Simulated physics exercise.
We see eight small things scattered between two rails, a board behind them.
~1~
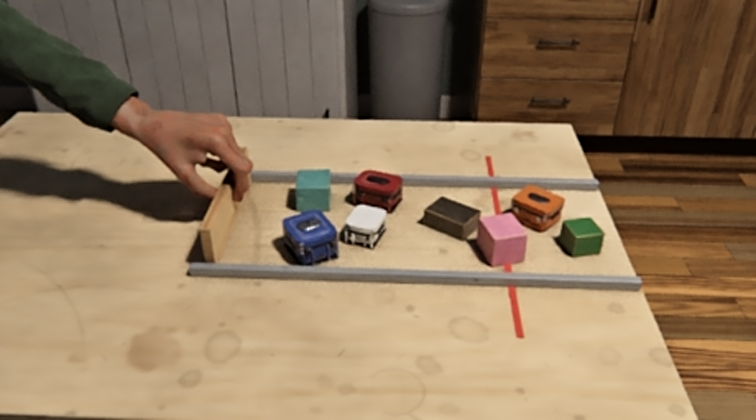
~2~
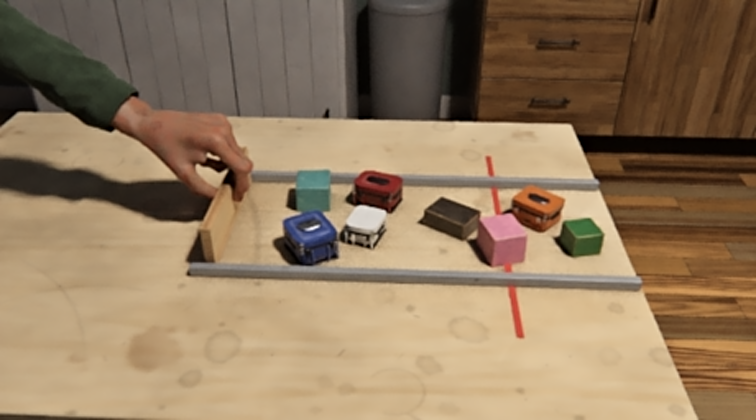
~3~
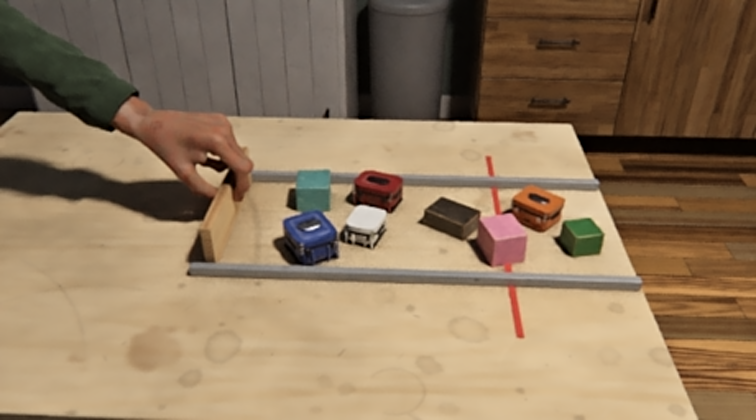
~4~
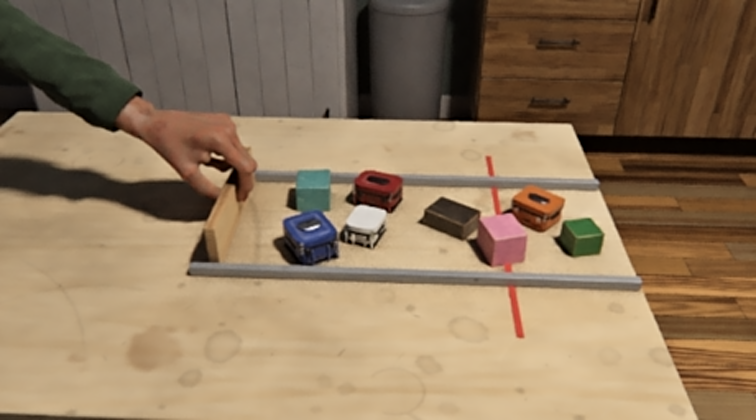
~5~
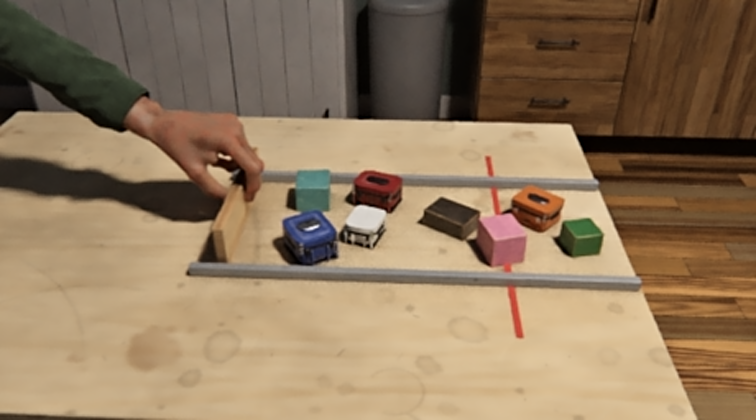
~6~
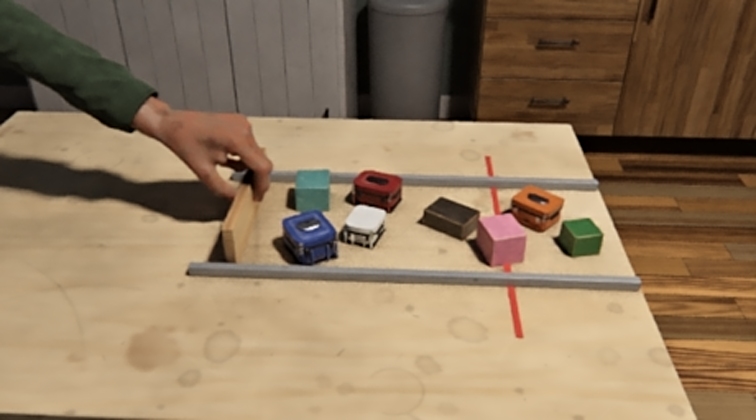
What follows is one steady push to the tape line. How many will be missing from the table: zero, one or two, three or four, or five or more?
Outcome: The number that fall off is zero.
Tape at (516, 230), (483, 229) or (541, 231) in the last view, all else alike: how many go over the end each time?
The counts: 0, 0 and 2.
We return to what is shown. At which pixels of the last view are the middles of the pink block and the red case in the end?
First (568, 243), then (550, 191).
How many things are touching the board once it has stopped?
In contact: 3.
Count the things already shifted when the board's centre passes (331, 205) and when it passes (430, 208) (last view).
At the one place 4, at the other 5.
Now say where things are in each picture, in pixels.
The first picture shows green block (582, 237); orange case (537, 209); pink block (502, 239); board (228, 203); tape (501, 230).
The second picture shows orange case (537, 210); board (229, 203).
The third picture shows pink block (502, 240); red case (379, 191).
The fourth picture shows green block (582, 237); white case (366, 227).
The fifth picture shows orange case (537, 210); blue case (310, 238).
The sixth picture shows green block (581, 238); orange case (536, 210); pink block (501, 240); board (248, 203); tape (501, 230).
A little later, none off yet; green block at rest near (581, 238); orange case at rest near (536, 210); pink block at rest near (501, 240).
When it is over, the number that fall off is zero.
